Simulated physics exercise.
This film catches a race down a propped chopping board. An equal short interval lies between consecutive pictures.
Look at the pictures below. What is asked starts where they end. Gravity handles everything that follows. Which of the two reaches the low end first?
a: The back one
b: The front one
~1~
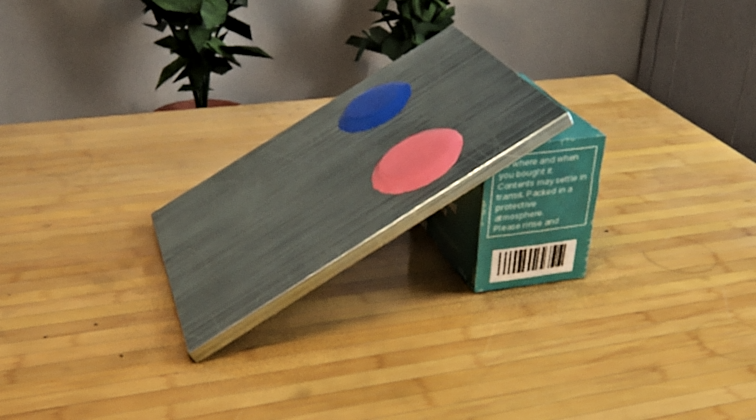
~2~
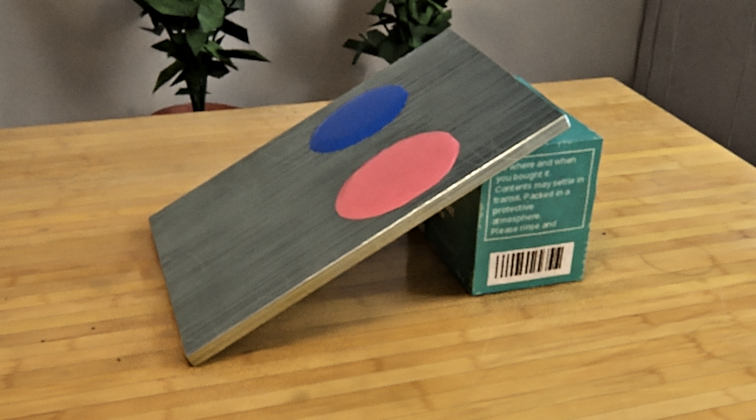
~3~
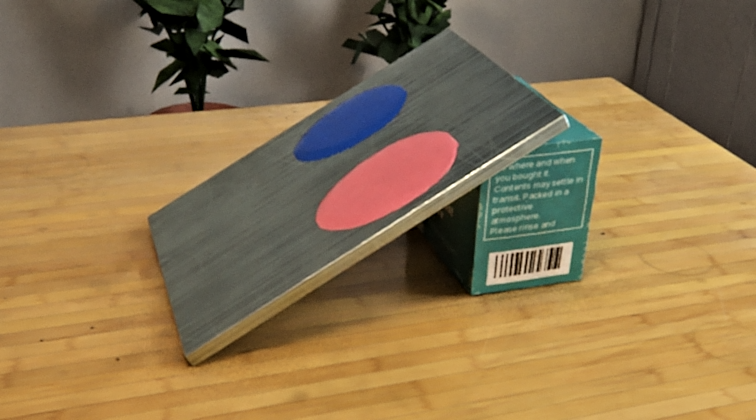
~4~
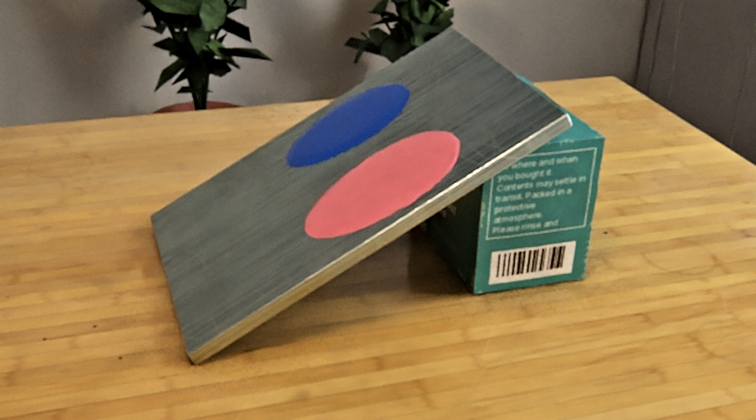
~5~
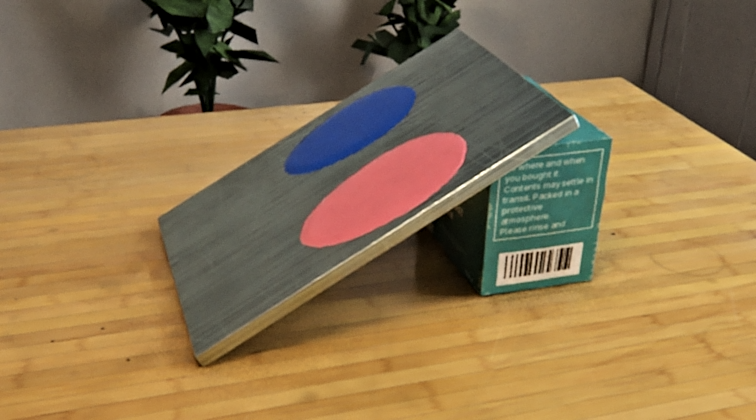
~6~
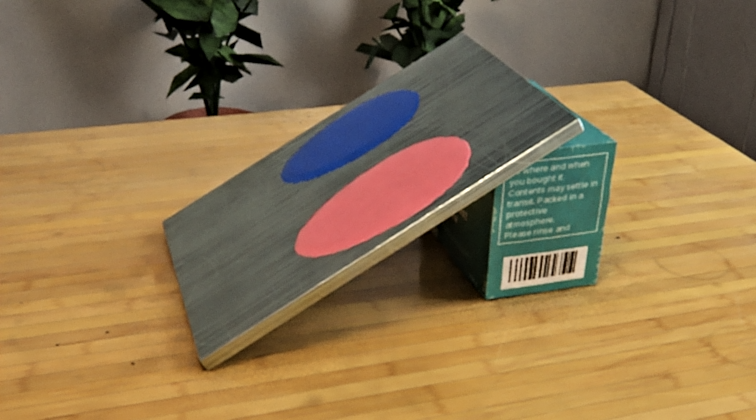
b.
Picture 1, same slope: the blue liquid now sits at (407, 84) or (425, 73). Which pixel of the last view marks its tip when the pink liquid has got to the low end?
Its tip is at (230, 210) in the first case and at (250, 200) in the second.
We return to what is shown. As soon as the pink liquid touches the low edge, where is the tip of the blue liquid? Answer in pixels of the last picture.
Front location, last frame: Close to (206, 225).
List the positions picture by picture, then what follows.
Tip of the pink liquid half way down; tip of the blue liquid (349, 120) half way down, in the first frame.
Tip of the pink liquid (351, 201) half way down; tip of the blue liquid half way down, in the second frame.
Tip of the pink liquid half way down; tip of the blue liquid (304, 150) half way down, in the third frame.
Tip of the pink liquid (320, 220) three quarters of the way down; tip of the blue liquid half way down, in the fourth frame.
Tip of the pink liquid three quarters of the way down; tip of the blue liquid (296, 161) half way down, in the fifth frame.
Tip of the pink liquid (307, 242) three quarters of the way down; tip of the blue liquid three quarters of the way down, in the sixth frame.
Soon after, the pink liquid is three quarters of the way down; the blue liquid is three quarters of the way down.
Later, the pink liquid is close to the edge; the blue liquid is three quarters of the way down.
In the end, the pink liquid is at the low edge; the blue liquid is close to the edge.
